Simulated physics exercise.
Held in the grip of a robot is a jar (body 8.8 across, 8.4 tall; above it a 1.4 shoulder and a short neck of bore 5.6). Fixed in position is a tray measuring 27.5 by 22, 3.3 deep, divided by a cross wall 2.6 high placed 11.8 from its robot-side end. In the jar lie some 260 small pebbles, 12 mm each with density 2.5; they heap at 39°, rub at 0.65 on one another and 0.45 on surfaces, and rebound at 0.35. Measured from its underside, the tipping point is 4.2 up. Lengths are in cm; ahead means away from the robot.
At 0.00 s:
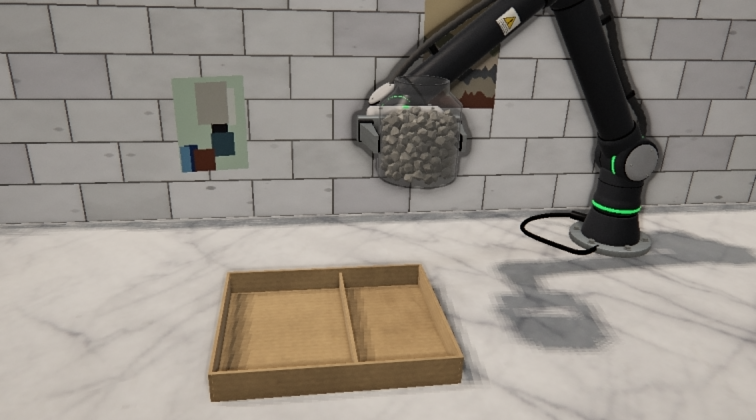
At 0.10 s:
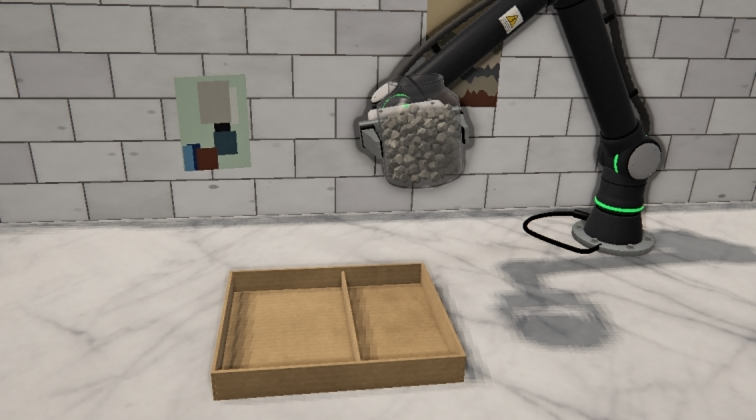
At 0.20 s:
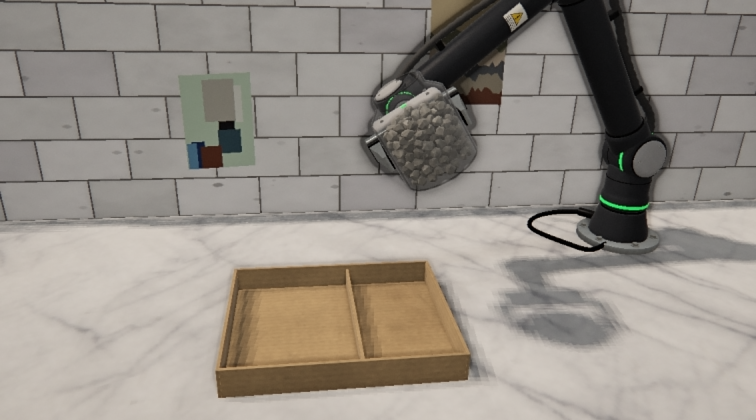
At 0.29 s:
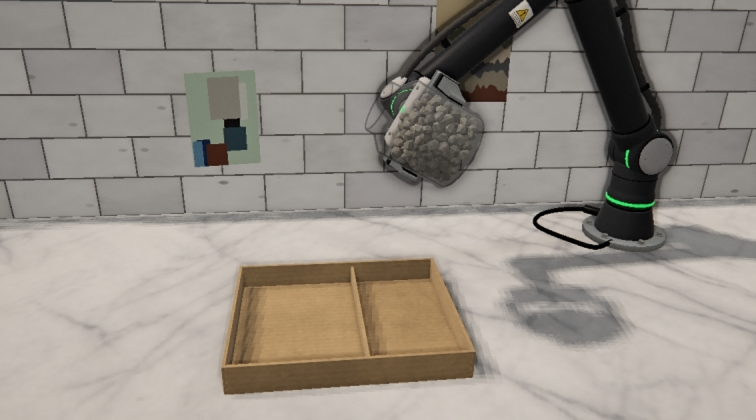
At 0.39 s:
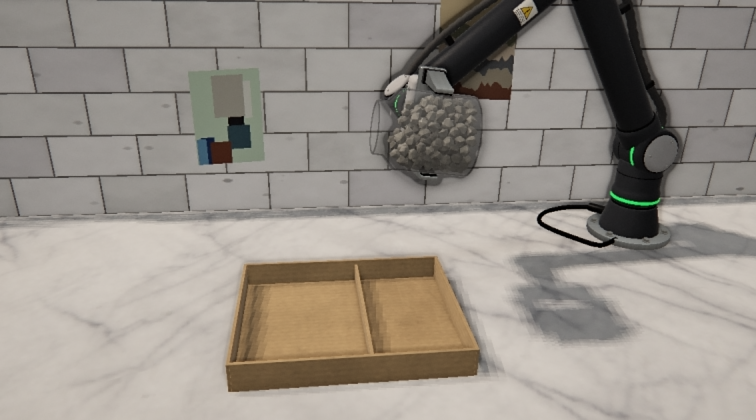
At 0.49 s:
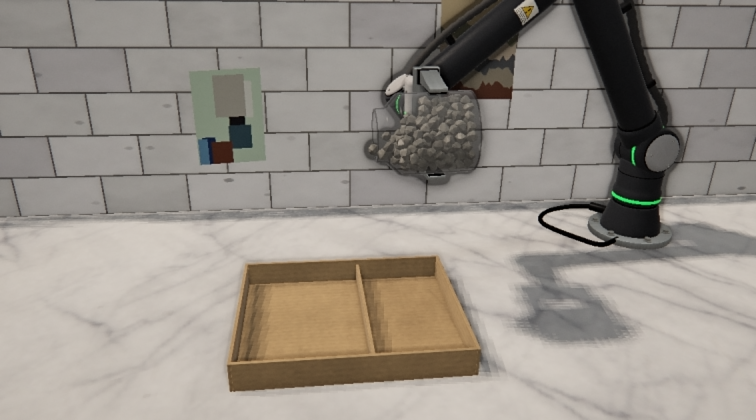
On a marble counter by a white brick wall, a black robot arm turning a clear jar of grey pebbles onto its side.
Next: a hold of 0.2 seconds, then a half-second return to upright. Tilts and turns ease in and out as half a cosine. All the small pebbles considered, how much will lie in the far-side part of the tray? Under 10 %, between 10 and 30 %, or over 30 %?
Under 10 %.
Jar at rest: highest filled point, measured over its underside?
Roughly 9.5 cm up.
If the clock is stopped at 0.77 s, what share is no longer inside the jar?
0 %.
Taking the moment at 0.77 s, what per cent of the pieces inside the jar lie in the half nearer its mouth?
Around 50 percent.
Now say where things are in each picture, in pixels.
In the first picture, jar middle at (419, 141), upright; upper third of the load around (421, 125), from x 385 to 455, top at y 110; 255 in the jar.
In the second picture, jar middle at (421, 140), tipped 9°; upper third of the load around (423, 124), from x 385 to 455, top at y 110.
In the third picture, jar middle at (425, 138), tipped 32°; upper third of the load around (428, 121), from x 385 to 465, top at y 100.
In the fourth picture, jar middle at (430, 135), tipped 60°; upper third of the load around (434, 118), from x 395 to 475, top at y 100.
In the fifth picture, jar middle at (434, 133), tipped 83°; upper third of the load around (441, 116), from x 390 to 470, top at y 100.
In the sixth picture, jar middle at (436, 133), tipped 92°; upper third of the load around (444, 119), from x 375 to 470, top at y 100; 255 in the jar.
By 0.77 s, tipped 86°, highest piece 29 above the table; 252 in the jar, 2 in the far-side part, 1 in flight or on a rim.
By 1.05 s, tipped 17°, highest piece 32 above the table; 249 in the jar, 6 in the far-side part.
By 1.39 s, upright, highest piece 31 above the table; 249 in the jar, 6 in the far-side part.
By 2.09 s, upright, highest piece 31 above the table; 249 in the jar, 6 in the far-side part.
Final count, 249 in the jar, 6 in the far-side part. That is 2 % in the far-side part of the tray.
